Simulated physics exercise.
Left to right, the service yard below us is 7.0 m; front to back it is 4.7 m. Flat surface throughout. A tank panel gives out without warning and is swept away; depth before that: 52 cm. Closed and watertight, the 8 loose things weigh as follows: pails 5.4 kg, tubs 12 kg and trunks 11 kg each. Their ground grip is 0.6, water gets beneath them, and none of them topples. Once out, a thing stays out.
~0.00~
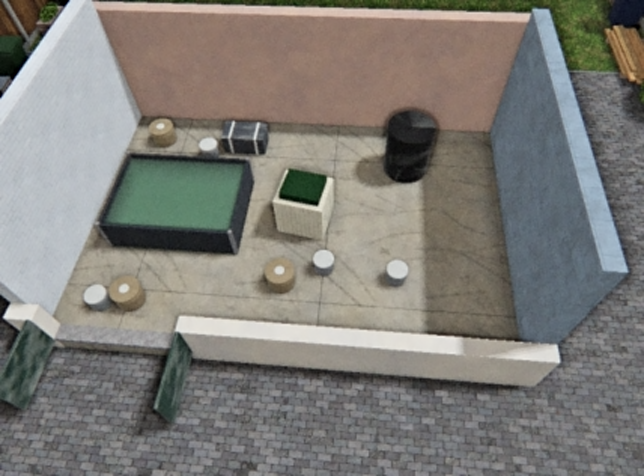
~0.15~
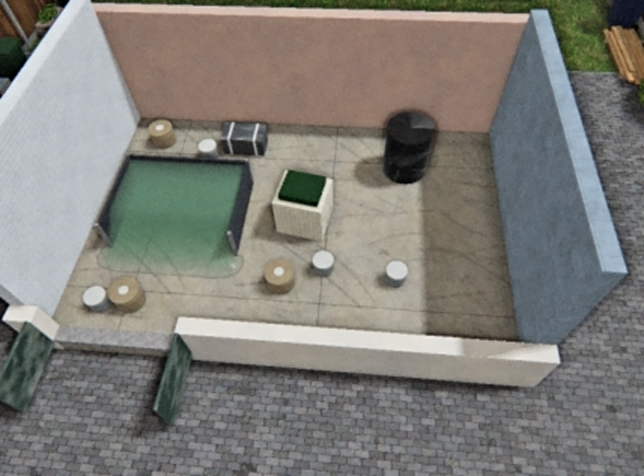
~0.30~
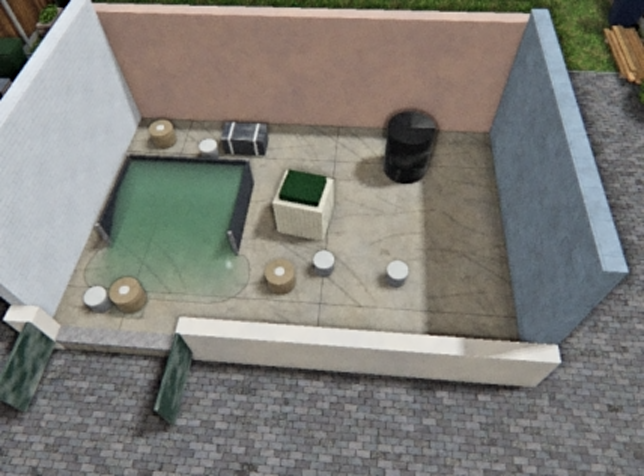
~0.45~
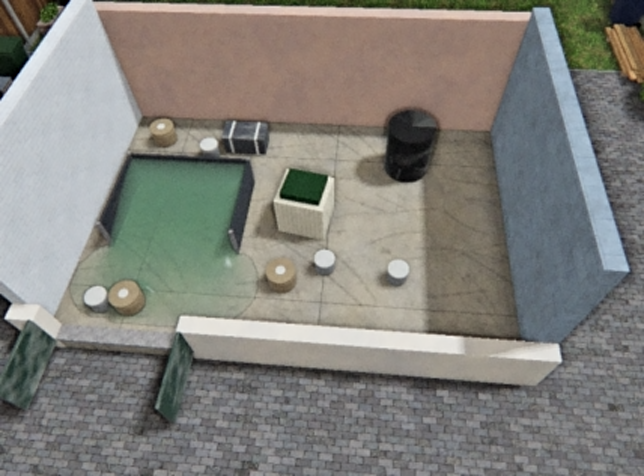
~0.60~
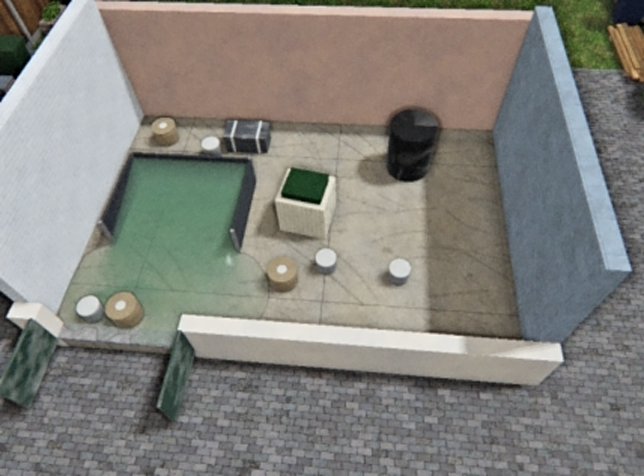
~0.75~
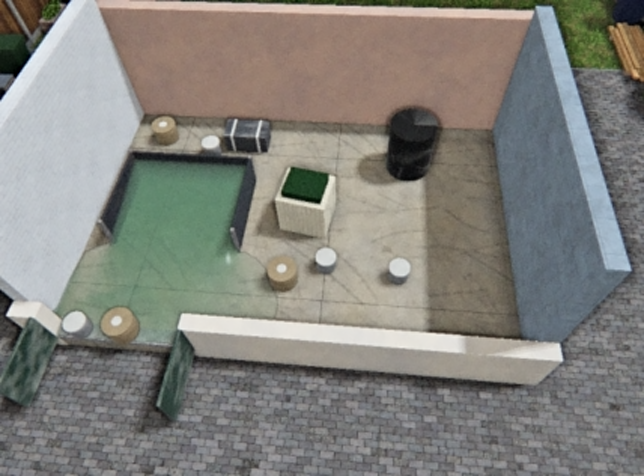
Greenish water fills a dark-framed rectangular tank on the left of a walled, stone-floored yard, seen from high above its low cream front wall. Around it stand tan tubs, pale pails, a dark trunk, a cream block topped with green and a black barrel. The tank's front panel vanishes, water spreads toward the front opening, and the nearest tub and pail slide forward and slightly left, while the view barely shifts.
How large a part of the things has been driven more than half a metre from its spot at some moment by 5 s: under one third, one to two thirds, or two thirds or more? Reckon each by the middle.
I predict the proportion will never get to a third.
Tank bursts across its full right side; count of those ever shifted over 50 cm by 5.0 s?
In that case the number is 3.
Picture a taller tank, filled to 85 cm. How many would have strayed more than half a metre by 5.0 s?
That would make 3 of them.
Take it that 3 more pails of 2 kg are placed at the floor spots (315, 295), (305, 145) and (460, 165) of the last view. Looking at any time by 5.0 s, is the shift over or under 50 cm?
Answers in order are crosses the line, does not cross and does not cross.
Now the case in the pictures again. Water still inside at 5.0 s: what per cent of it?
38 %.
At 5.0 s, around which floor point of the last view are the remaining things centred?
They're centred close to (269, 203).
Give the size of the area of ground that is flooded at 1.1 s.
Flooded: Near 8.5 m2.
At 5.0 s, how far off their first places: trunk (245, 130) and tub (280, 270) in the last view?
In that order: 0 cm, 0 cm.
After 1.1 s 2 of 8 are over 50 cm from their spots; 0 afloat.
After 2.2 s 2 of 8 are over 50 cm from their spots; 0 afloat.
After 3.5 s 2 of 8 are over 50 cm from their spots; 0 afloat.
After 5.0 s 2 of 8 are over 50 cm from their spots, and 2 have been at some point; 0 afloat.
